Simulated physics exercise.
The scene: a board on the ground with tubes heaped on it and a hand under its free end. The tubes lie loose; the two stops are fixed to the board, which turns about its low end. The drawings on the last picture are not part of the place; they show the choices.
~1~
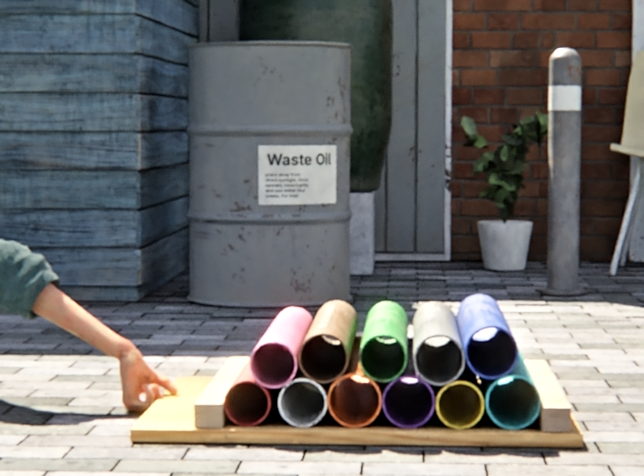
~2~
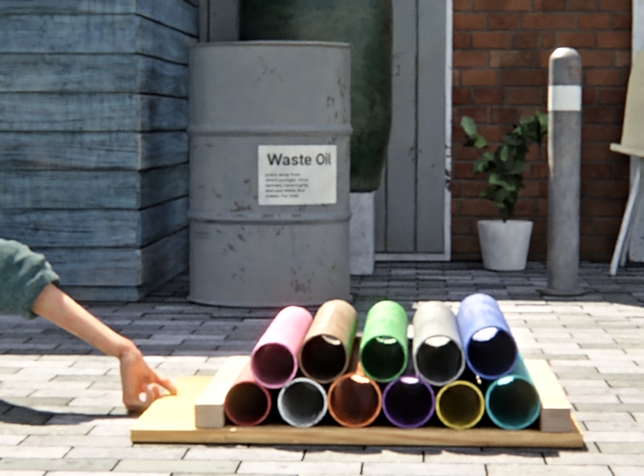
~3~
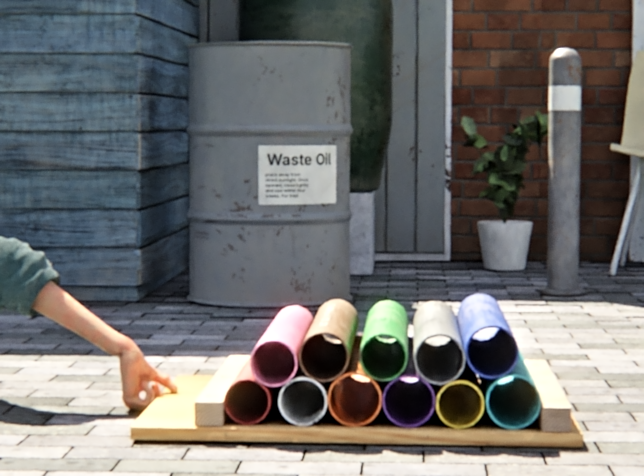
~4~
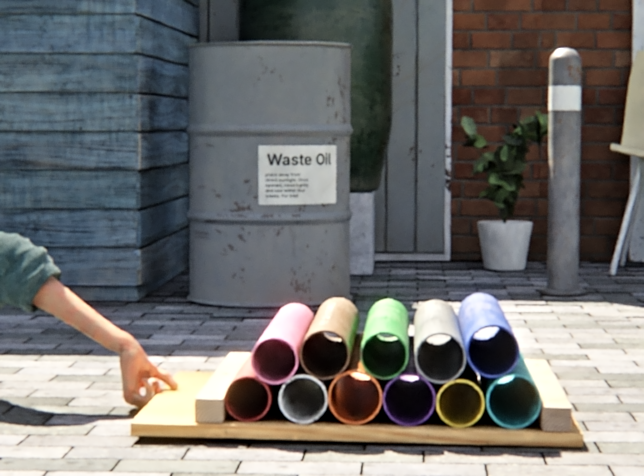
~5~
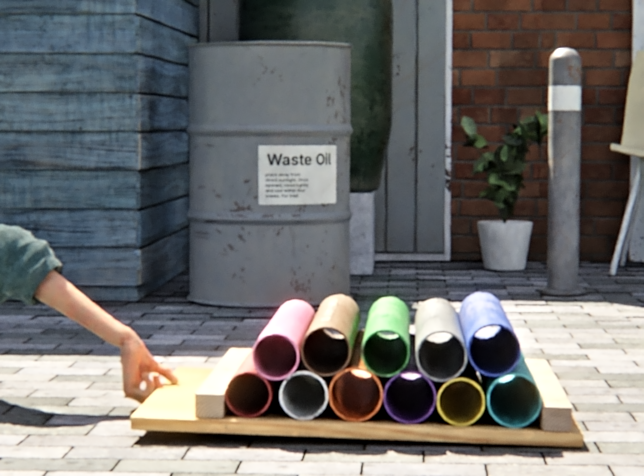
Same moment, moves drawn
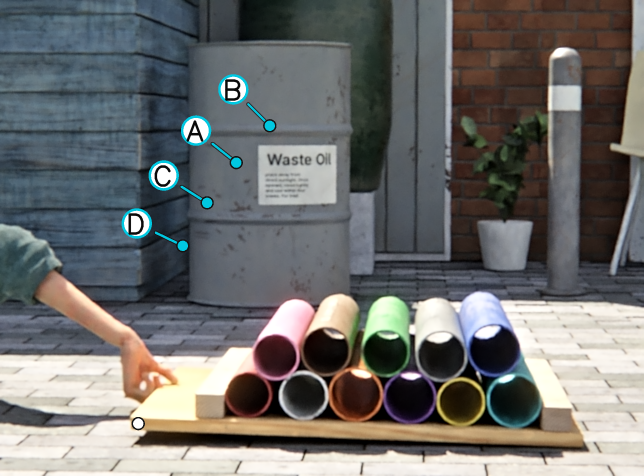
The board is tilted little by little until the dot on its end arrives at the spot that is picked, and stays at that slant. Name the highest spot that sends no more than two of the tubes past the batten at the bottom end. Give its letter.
Lift it to D and no more.
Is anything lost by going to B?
Yes, at B.
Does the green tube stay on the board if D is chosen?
The green tube: Yes.
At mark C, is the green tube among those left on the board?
No.
On the marked copy, A at (236, 163); B at (270, 126); C at (207, 203); D at (183, 246); the white dot at (138, 424).
Taking D. A third of the way, board at 16°.
Two thirds of the way, board at 26°.
When it is over, board at 26°, two over the low batten (grey, blue).
As for the rest, A five over the low batten; B five over the low batten; C five over the low batten.
